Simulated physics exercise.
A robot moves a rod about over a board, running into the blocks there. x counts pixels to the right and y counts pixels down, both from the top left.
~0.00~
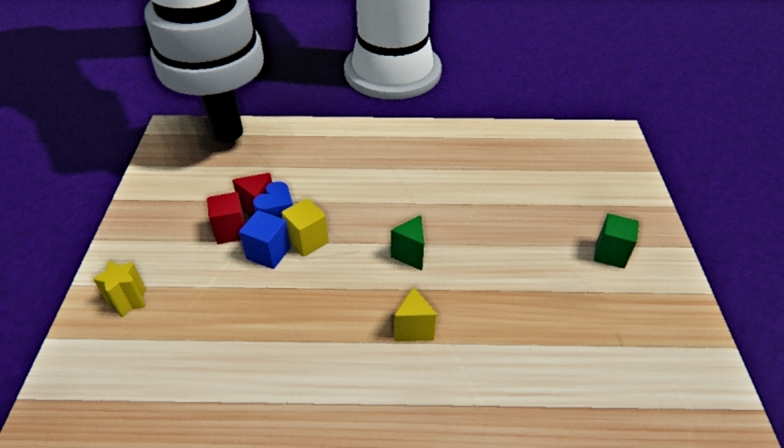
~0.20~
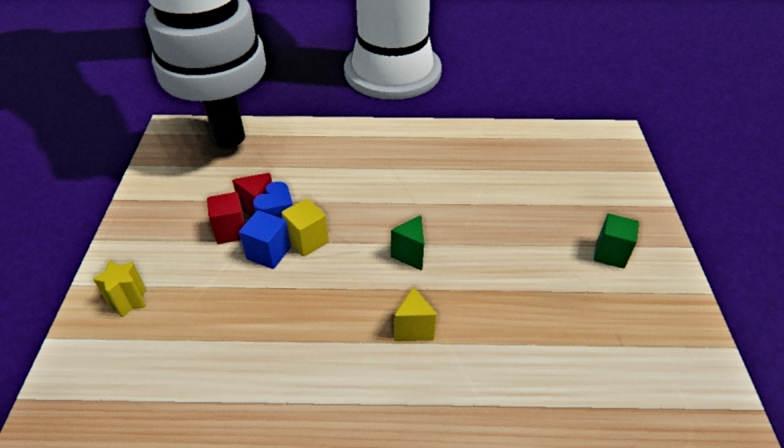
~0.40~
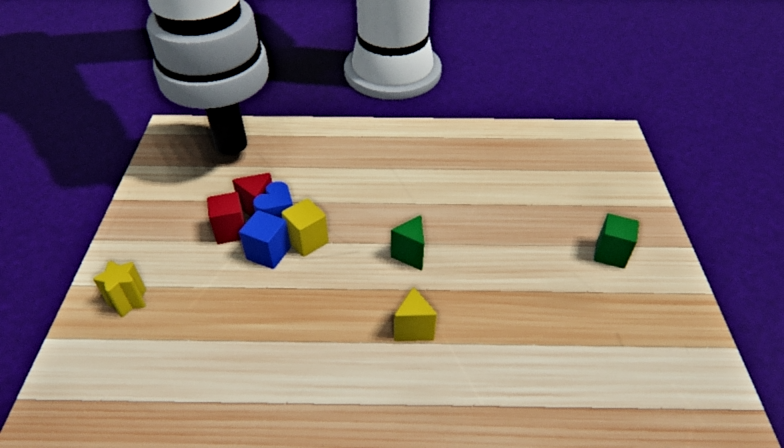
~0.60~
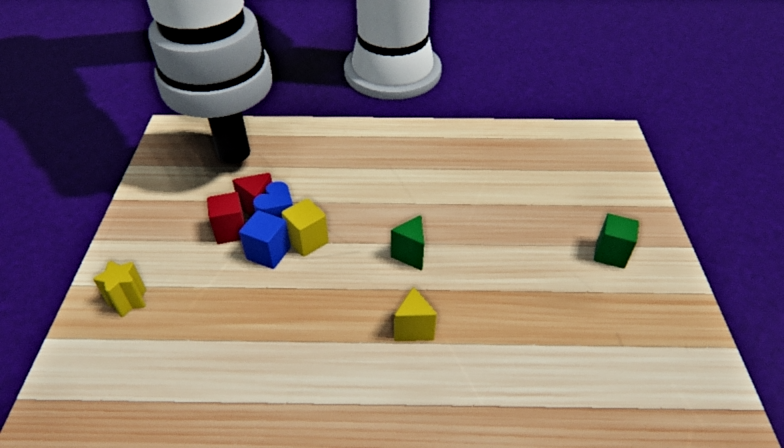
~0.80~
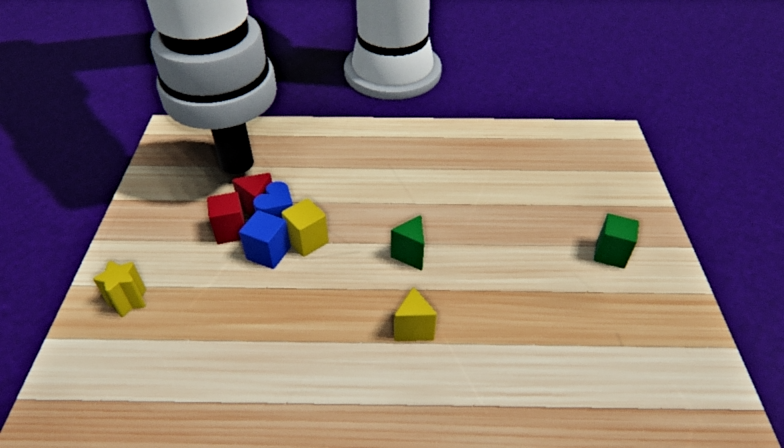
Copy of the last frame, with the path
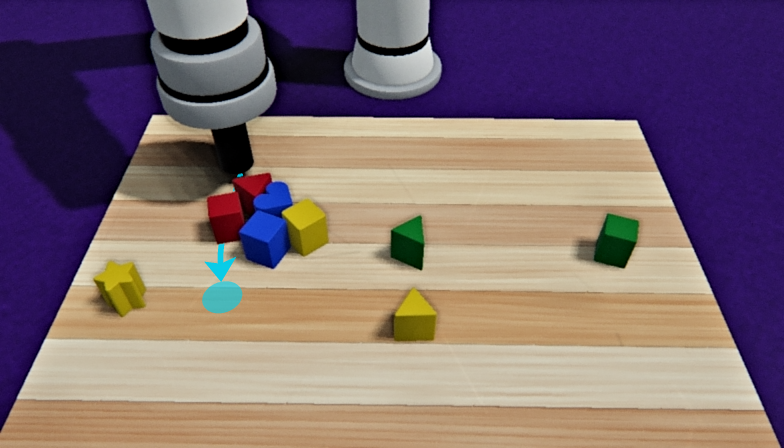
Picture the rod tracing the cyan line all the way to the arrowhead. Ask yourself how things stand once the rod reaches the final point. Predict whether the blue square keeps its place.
At the moment the path ends, the blue square still stands where it did.
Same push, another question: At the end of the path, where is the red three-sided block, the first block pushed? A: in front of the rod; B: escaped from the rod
B.
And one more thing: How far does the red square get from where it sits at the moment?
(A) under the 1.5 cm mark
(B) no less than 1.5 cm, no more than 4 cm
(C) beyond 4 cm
Choice C: Beyond 4 cm.
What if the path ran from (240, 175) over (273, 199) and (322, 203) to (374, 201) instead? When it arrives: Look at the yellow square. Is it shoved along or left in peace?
That block is shifted.
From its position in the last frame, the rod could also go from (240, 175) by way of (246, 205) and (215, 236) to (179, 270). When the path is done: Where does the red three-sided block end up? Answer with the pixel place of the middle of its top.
Final place: (246, 204).
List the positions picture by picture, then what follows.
The first picture shows lower end of the rod at (228, 133), tops of blocks, red square at (223, 204), red three-sided block at (252, 182), blue square at (262, 225), blue heart-shaped block at (274, 195).
The second picture shows rod at (230, 138), blocks as before.
The third picture shows rod at (232, 145), blocks as before.
The fourth picture shows rod at (234, 154), blocks as before.
The fifth picture shows rod at (238, 164), red square at (223, 204), red three-sided block at (252, 182), blue square at (262, 225), blue heart-shaped block at (274, 195).
The drawn path runs from (240, 175) through (230, 211) and (221, 252) to (222, 297).
What follows on the original path. One third of the way, rod at (226, 200); red square at (220, 209), turned 15° clockwise; red three-sided block at (251, 190), turned 35° anticlockwise; blue heart-shaped block at (280, 197), turned 20° anticlockwise.
Two thirds of the way, rod at (217, 240); red square at (222, 249), turned 15° anticlockwise; red three-sided block at (250, 195), turned 70° anticlockwise; blue heart-shaped block at (280, 197), turned 20° anticlockwise.
At the end, rod at (218, 286); red square at (229, 296), turned 30° anticlockwise; red three-sided block at (250, 195), turned 70° anticlockwise; blue square not moved; blue heart-shaped block at (280, 197), turned 20° anticlockwise.
